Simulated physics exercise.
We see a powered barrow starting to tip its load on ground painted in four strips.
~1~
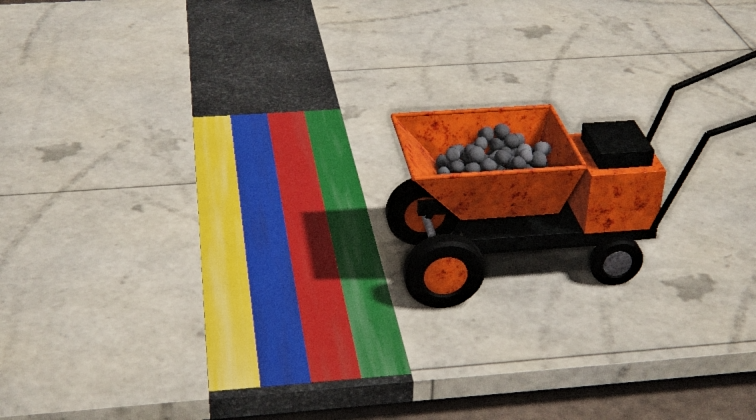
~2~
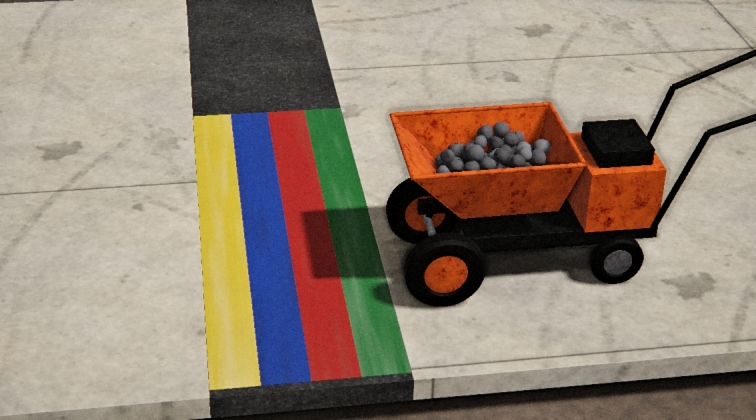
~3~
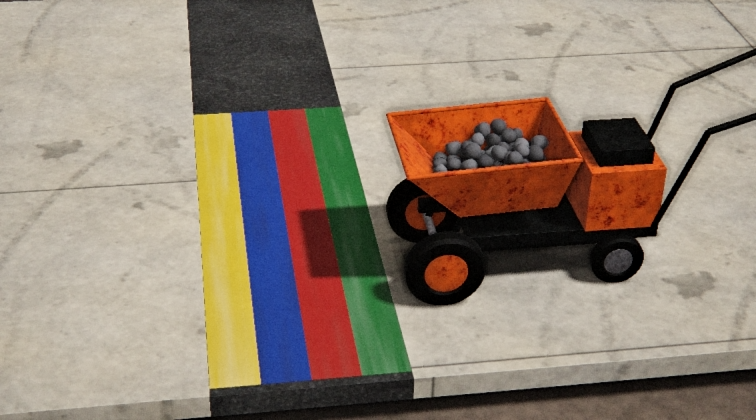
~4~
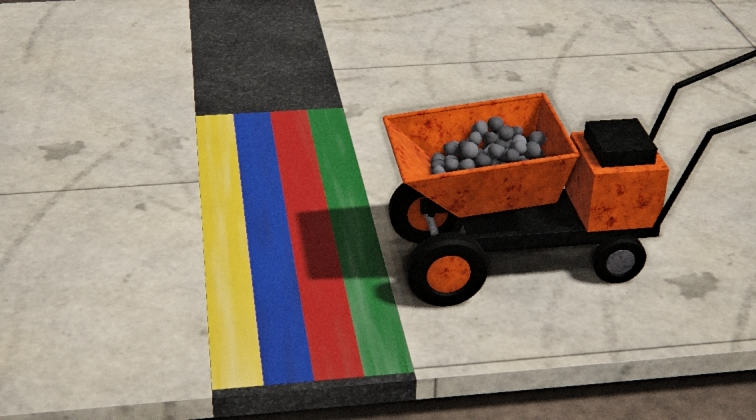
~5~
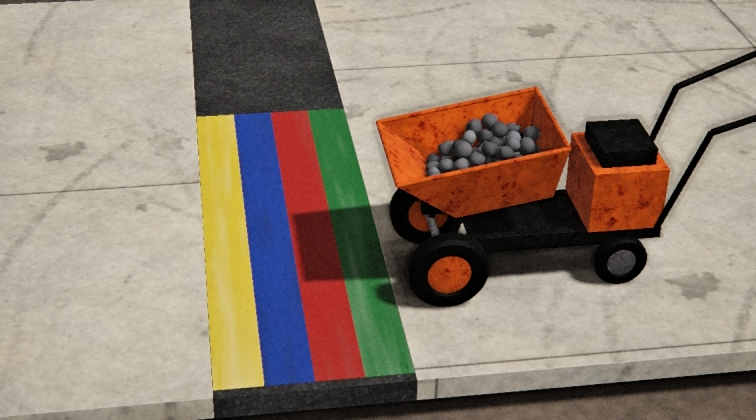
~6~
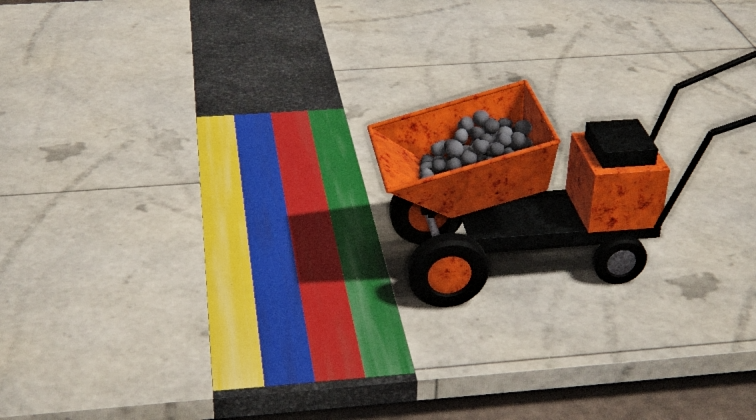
To begin with, an orange powered barrow loaded with round grey cobbles sits with its skip level, just right of yellow, blue, red and green strips painted on the ground. Then the skip tilts gradually toward the left, its back end rising while the cobbles stay inside.
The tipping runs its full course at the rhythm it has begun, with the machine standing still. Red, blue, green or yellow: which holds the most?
Most lies over the blue band.
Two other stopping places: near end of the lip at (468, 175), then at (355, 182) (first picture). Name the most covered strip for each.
At the first place red, at the second the yellow one.
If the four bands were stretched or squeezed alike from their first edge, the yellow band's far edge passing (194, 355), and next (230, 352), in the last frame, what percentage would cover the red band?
First some 30, then 10 per cent.
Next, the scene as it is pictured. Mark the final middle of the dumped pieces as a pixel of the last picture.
At about (270, 279).
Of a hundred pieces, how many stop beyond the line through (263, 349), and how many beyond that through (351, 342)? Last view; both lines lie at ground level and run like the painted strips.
Roughly 30 per cent, and 90 per cent.
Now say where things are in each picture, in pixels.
Lip of the skip at (414, 179), level; top of the load at (513, 163), round cobbles; green strip at (377, 336); red strip at (329, 340); blue strip at (280, 344); yellow strip at (231, 348), in the first picture.
Lip of the skip at (413, 178), level; top of the load at (512, 161), in the second picture.
Lip of the skip at (409, 178), tipped barely; top of the load at (510, 158), in the third picture.
Lip of the skip at (405, 181), tipped a little; top of the load at (507, 156), in the fourth picture.
Lip of the skip at (398, 186), tipped a little; top of the load at (502, 153), in the fifth picture.
Lip of the skip at (388, 191), tipped clearly; top of the load at (504, 139); green strip at (381, 335); red strip at (333, 339); blue strip at (284, 343); yellow strip at (235, 347), in the sixth picture.
Soon after the last picture, skip tipped steeply; all in the skip.
A little later, skip tipped right over; about half in the skip; a small part over the red strip; about a third over the blue strip; a stray few over the yellow strip.
Later still, skip tipped right over; a small part in the skip; about a quarter over the red strip; about a third over the blue strip; about a quarter over the yellow strip; a small part off the paint.
At rest, skip tipped right over; a small part in the skip; none over the green strip; about a quarter over the red strip; about a third over the blue strip; about a quarter over the yellow strip; a small part off the paint.
